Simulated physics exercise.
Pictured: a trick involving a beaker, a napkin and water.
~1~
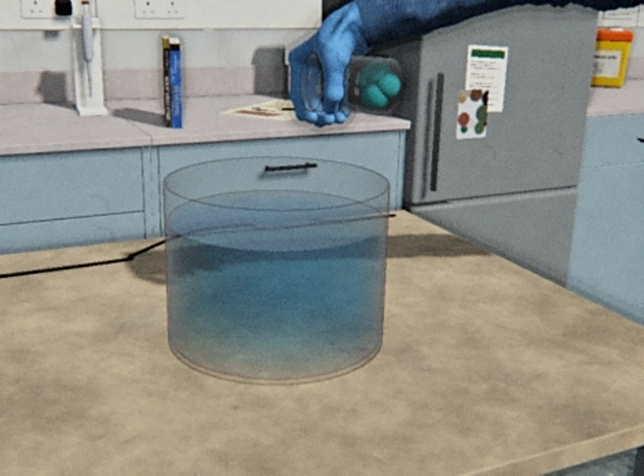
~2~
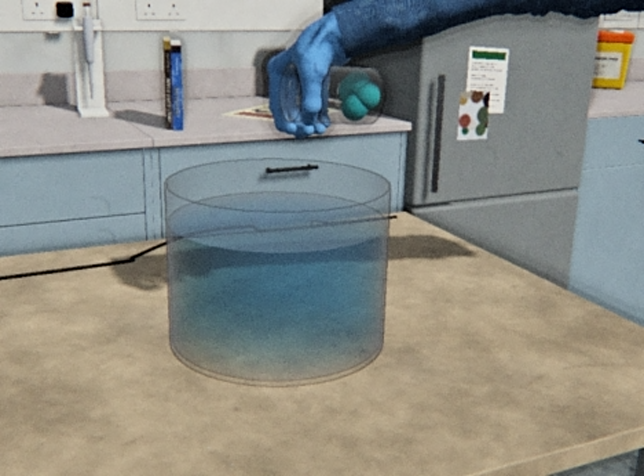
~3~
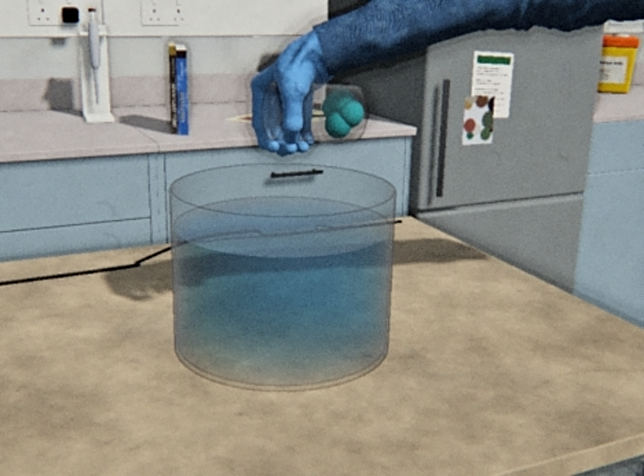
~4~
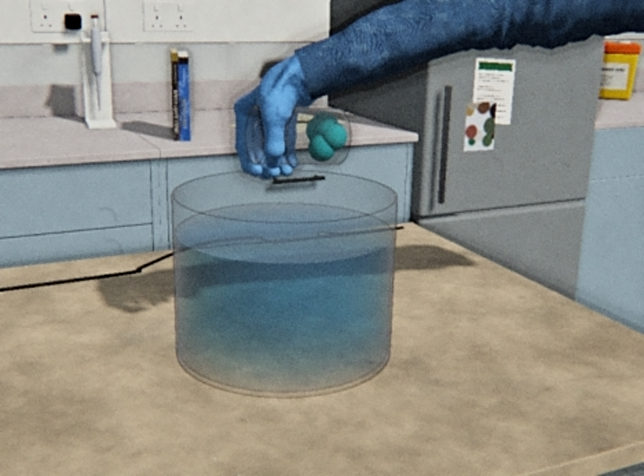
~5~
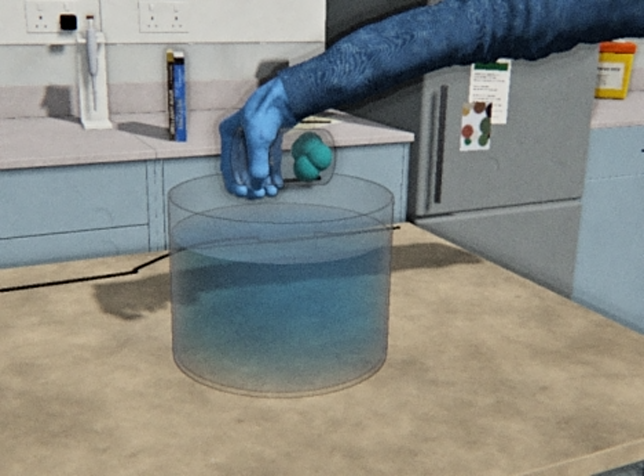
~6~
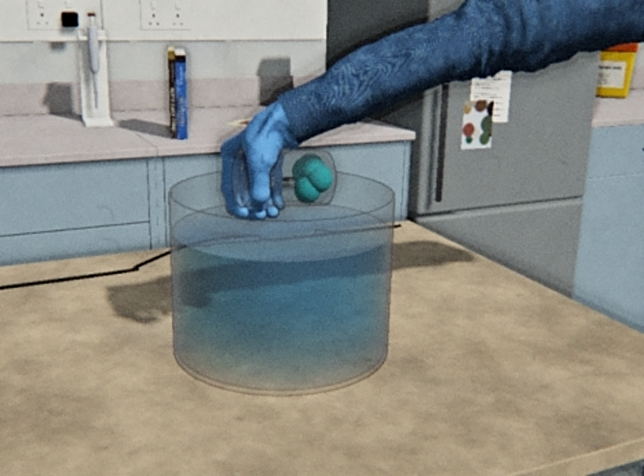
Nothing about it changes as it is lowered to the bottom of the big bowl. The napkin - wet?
Yes, it is saturated.
Soon after, the beaker enters the water.
Later, water pours in as the air escapes.
In the end, the beaker is under, flooded, and the napkin is wet.
